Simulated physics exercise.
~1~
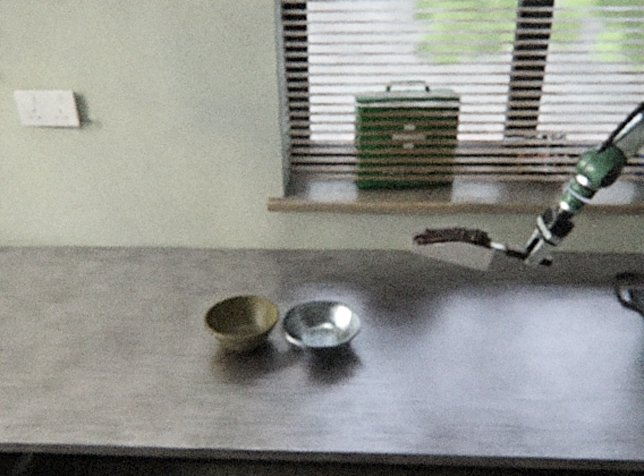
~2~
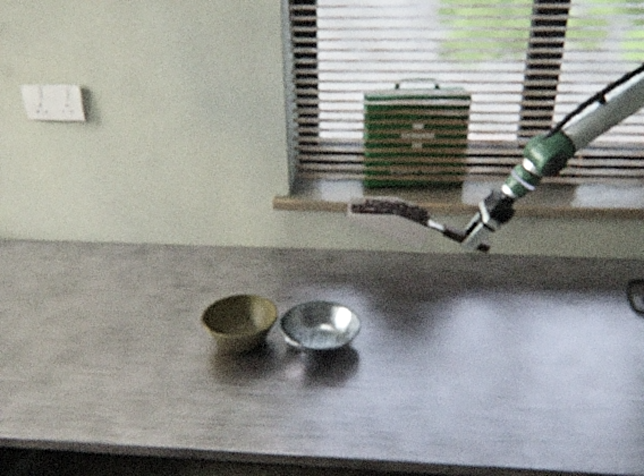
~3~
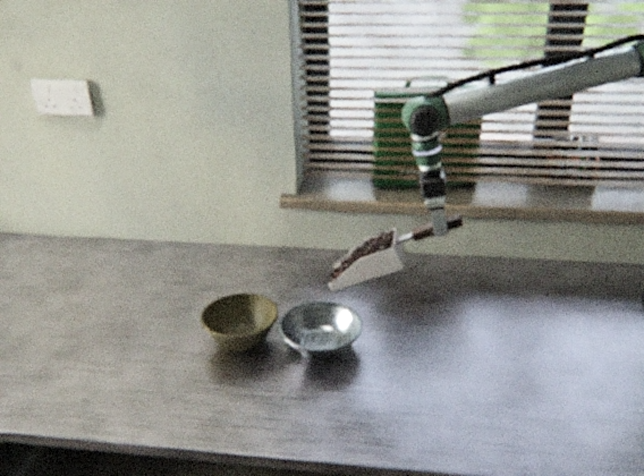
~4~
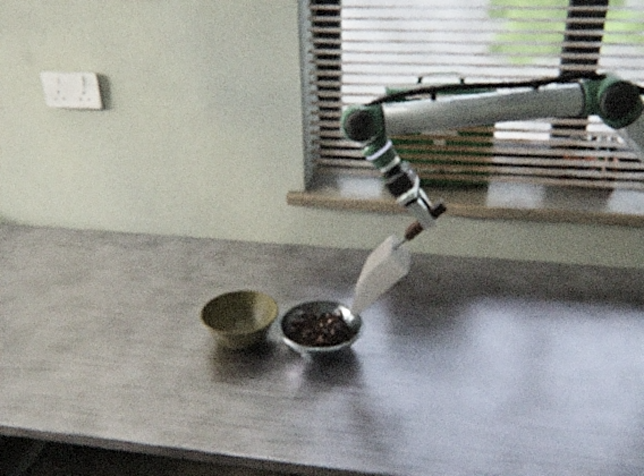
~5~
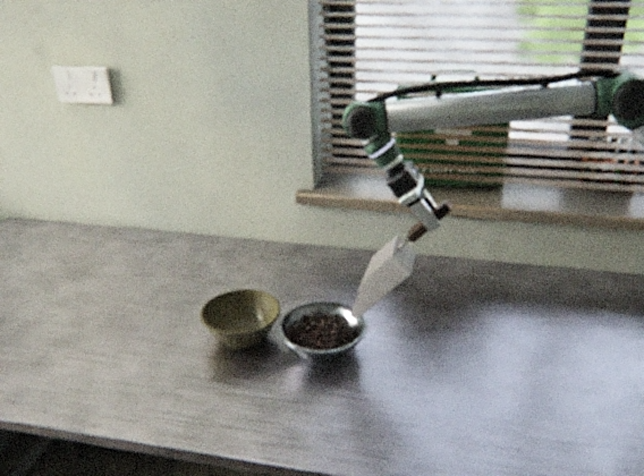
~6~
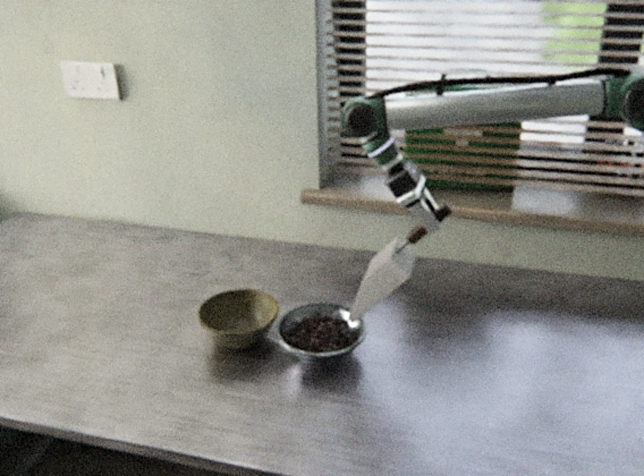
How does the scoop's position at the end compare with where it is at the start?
At the start the scoop is held roughly level, up and to the right of the bowls. By the end it is further left and a little lower, tipped steeply down at the edge of the silver bowl.
